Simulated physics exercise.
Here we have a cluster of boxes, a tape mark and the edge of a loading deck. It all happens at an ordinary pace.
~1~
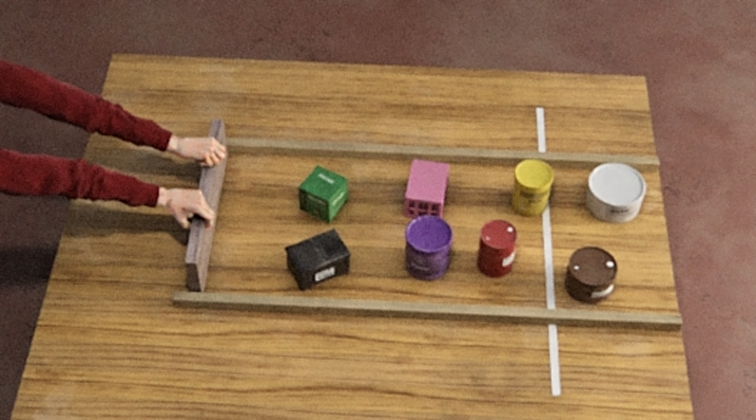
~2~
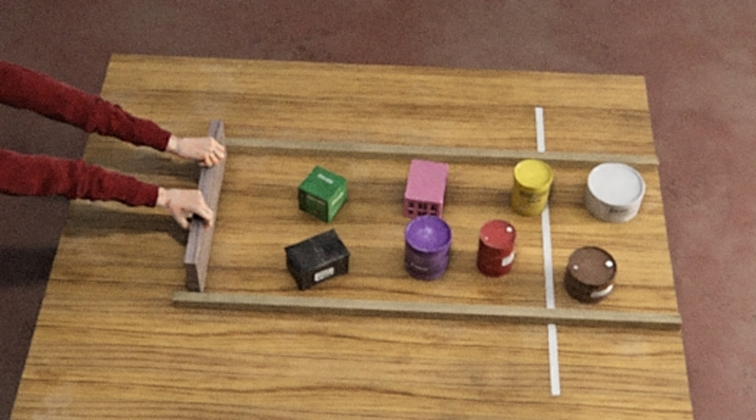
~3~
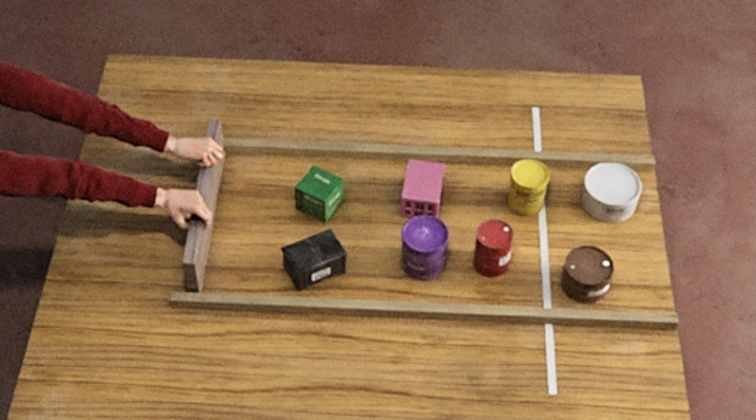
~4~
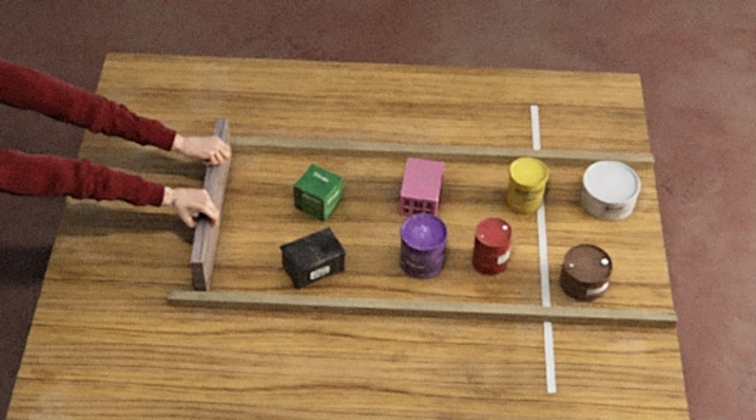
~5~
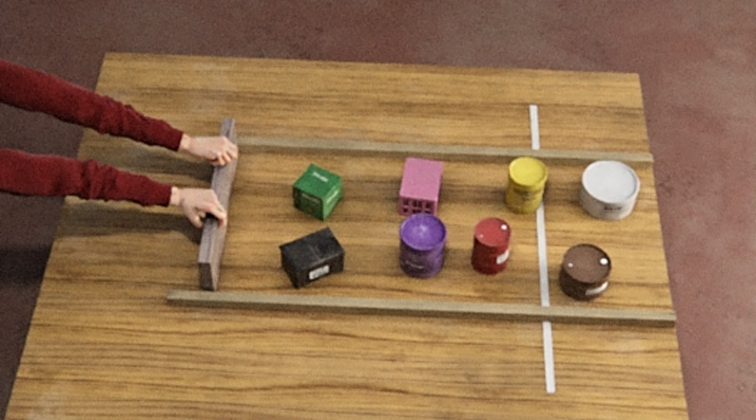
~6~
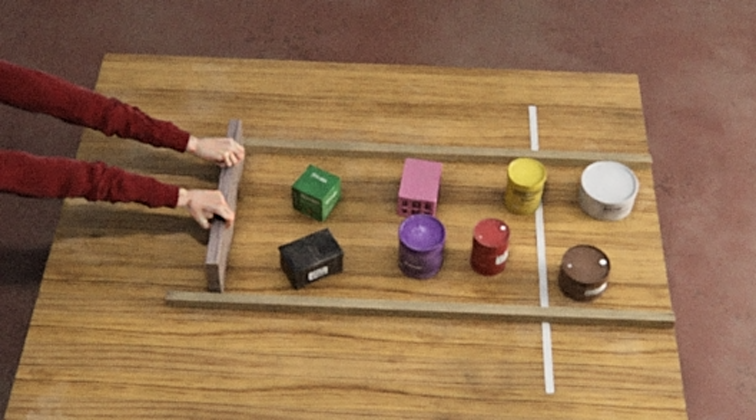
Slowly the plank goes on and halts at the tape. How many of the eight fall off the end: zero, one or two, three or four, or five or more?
The number that fall off is one or two.
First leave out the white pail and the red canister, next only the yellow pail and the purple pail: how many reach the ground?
It would be 0 and 0.
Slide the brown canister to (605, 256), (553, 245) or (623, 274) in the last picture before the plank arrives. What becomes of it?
In turn it holds on; does not fall; does not fall.
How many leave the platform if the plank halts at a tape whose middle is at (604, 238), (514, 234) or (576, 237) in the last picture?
The counts: 4, 0 and 2.
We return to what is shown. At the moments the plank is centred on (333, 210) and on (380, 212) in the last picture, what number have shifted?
The counts are 2 and 5.
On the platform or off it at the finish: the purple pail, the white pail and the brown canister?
The purple pail survives; the white pail falls; the brown canister remains up.
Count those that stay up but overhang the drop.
That would be 0.
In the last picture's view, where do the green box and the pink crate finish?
The green box at (558, 197), the pink crate at (593, 195).
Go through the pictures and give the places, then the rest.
In the first picture, white pail (615, 194); brown canister (591, 276); yellow pail (531, 189); plank (208, 205); tape (547, 237).
In the second picture, brown canister (590, 275); pink crate (426, 190).
In the third picture, yellow pail (528, 189); plank (205, 205).
In the fourth picture, white pail (609, 191); red canister (492, 247).
In the fifth picture, brown canister (585, 273); black tote (312, 258).
In the sixth picture, white pail (607, 192); brown canister (584, 274); yellow pail (524, 187); plank (226, 205); tape (540, 235).
Soon after, none off yet; white pail at rest near (607, 192); brown canister at rest near (584, 274); yellow pail at rest near (524, 187).
Then, none off yet; white pail at rest near (607, 192); brown canister at rest near (584, 274); yellow pail moving near (528, 187).
At rest, the number that fall off is one or two; fallen, white pail.
